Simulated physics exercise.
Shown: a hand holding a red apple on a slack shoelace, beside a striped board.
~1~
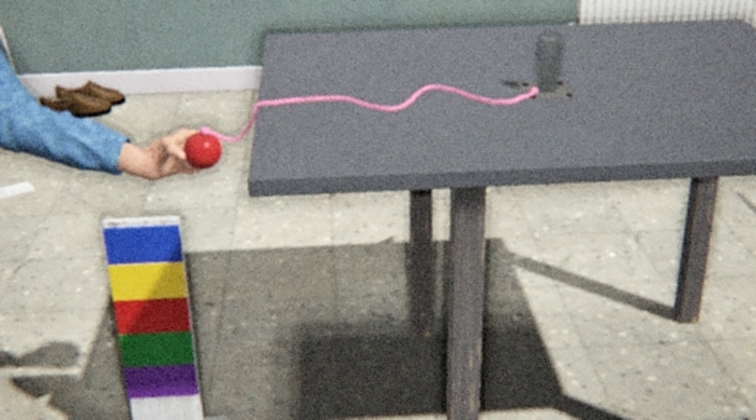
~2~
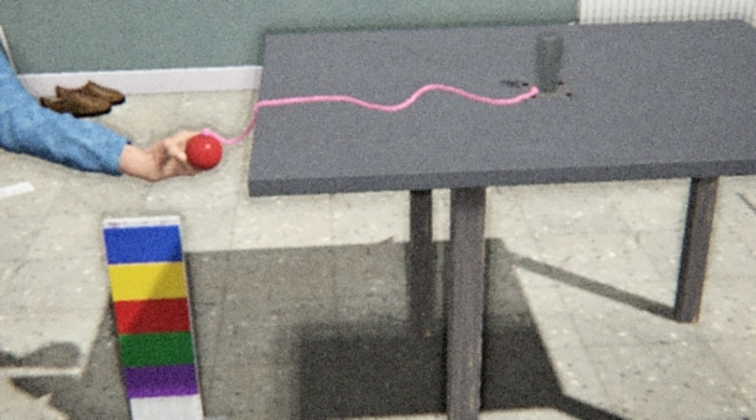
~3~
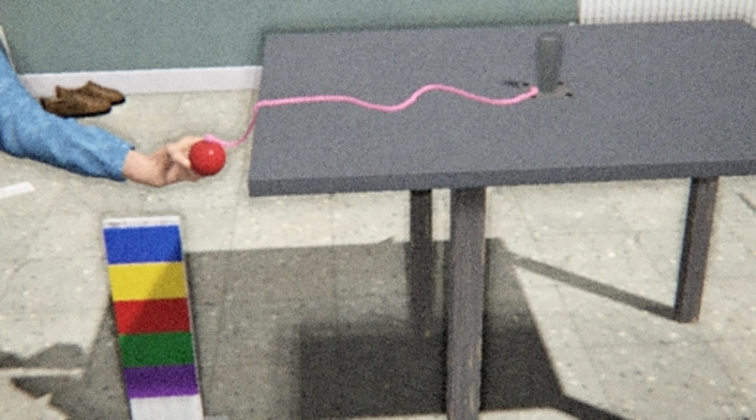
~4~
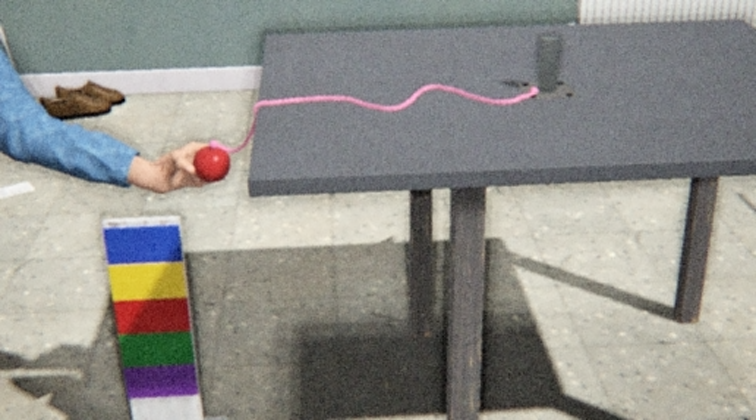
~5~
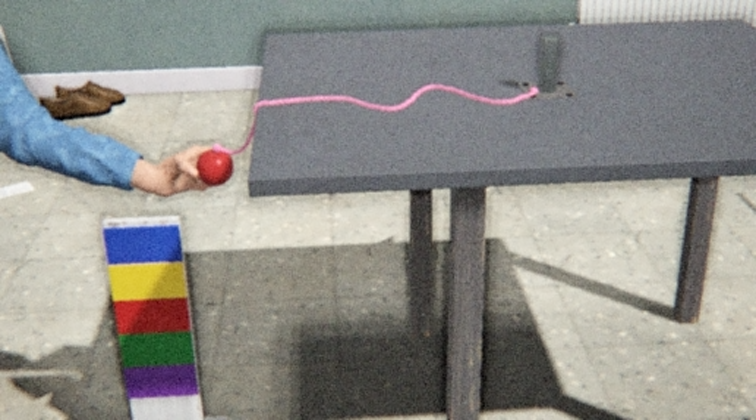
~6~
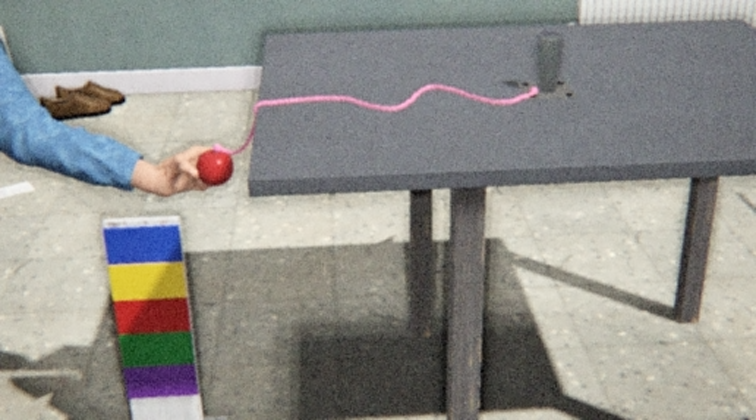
The clip opens on a hand holding a red ball-like object beside a dark table, with a slack pink cord trailing across the tabletop and a striped board standing below. The hand lowers the object slightly, easing it a little to the right, while the cord on the table barely changes.
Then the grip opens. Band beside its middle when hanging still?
Yellow.
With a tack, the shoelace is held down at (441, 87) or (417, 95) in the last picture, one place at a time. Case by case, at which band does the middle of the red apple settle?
Blue, then blue.
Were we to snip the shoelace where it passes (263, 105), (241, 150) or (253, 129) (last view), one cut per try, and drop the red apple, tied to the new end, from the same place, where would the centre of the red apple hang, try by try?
One spot per try: (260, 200), (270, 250), and (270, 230).
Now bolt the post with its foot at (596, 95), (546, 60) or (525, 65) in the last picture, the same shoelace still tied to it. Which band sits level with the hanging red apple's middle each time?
In turn, blue, then blue, then yellow.
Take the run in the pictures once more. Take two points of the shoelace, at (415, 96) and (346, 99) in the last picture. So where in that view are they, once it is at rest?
To (364, 99) for the first and to (260, 106) for the second.
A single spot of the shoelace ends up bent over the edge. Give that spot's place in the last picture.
The one at (339, 99).
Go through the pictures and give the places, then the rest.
In the first frame, red apple (203, 150); blue (143, 246); yellow (148, 283); red (152, 317); green (157, 351); purple (161, 382).
In the second frame, red apple (203, 153); shoelace through (514, 101) (453, 90) (406, 105) (346, 99) (263, 104).
In the third frame, red apple (207, 158).
In the fourth frame, red apple (212, 164); shoelace through (514, 101) (453, 90) (406, 105) (346, 99) (263, 104).
In the fifth frame, red apple (215, 167).
In the sixth frame, red apple (215, 168); shoelace through (514, 101) (453, 90) (406, 105) (346, 99) (263, 104).
Soon after, apple near (273, 255); level with yellow.
Then, apple near (265, 272); level with yellow.
At rest, apple near (261, 272); level with yellow. The yellow one.
